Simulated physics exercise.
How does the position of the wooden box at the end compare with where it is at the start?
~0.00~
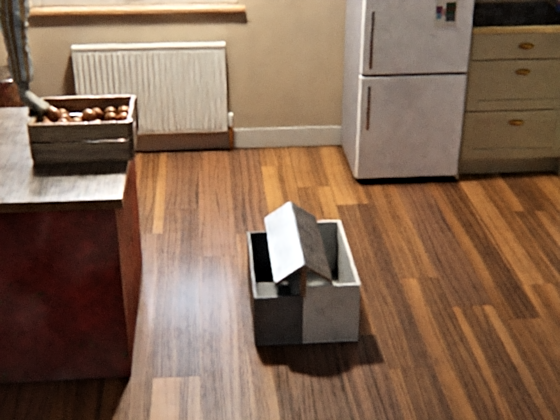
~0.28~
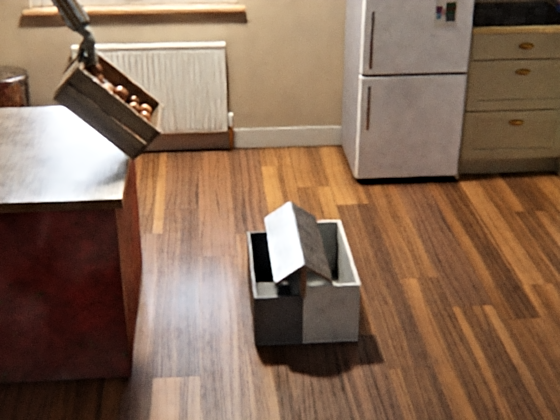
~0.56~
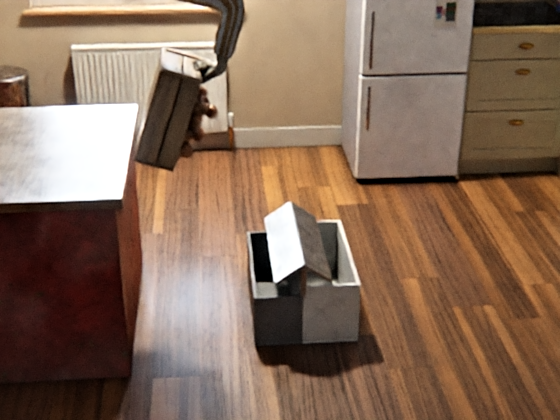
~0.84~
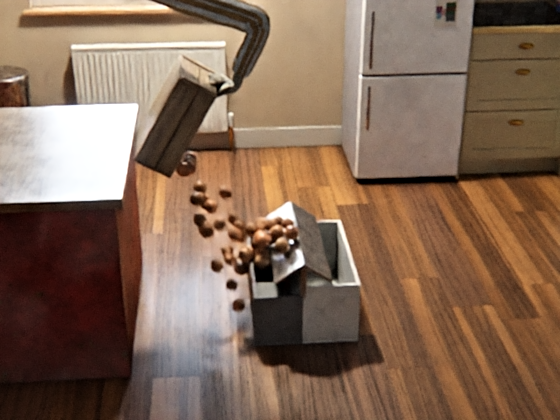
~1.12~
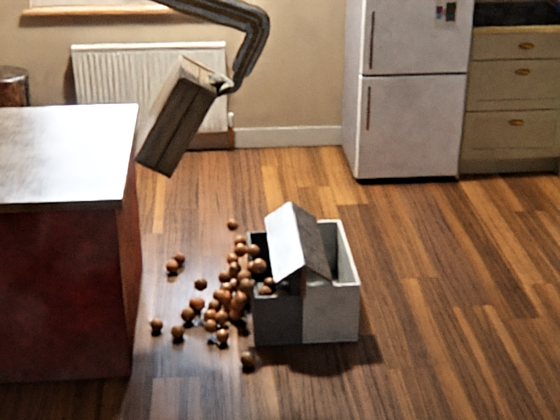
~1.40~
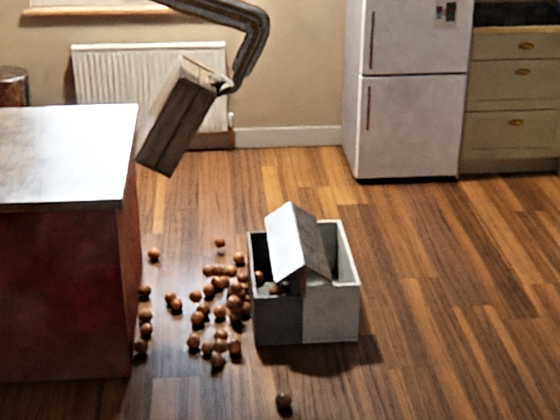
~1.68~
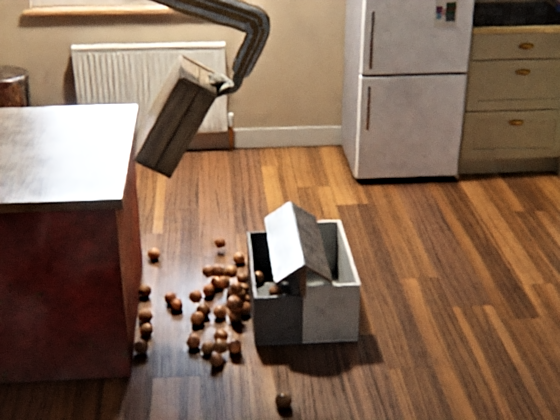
At the start the wooden box sits upright on the bench at the left. By the end it is further right, held tipped over in the air by the dark arm, just beyond the edge of the bench and in front of the radiator.
In a kitchen with a wooden floor, seen from a raised, still view, a wooden box of brown onions sits on a dark red bench at the left. On the floor to the right stand a grey box and a white tote, side by side under a fixed ridge, with a radiator and a white fridge behind. A dark mechanical arm lifts the wooden box, carries it right past the bench and tips it steeply. The onions pour out, some striking the ridge and the grey box. Most end scattered on the floor left of the grey box, with a few inside it, while the arm still holds the tipped box.
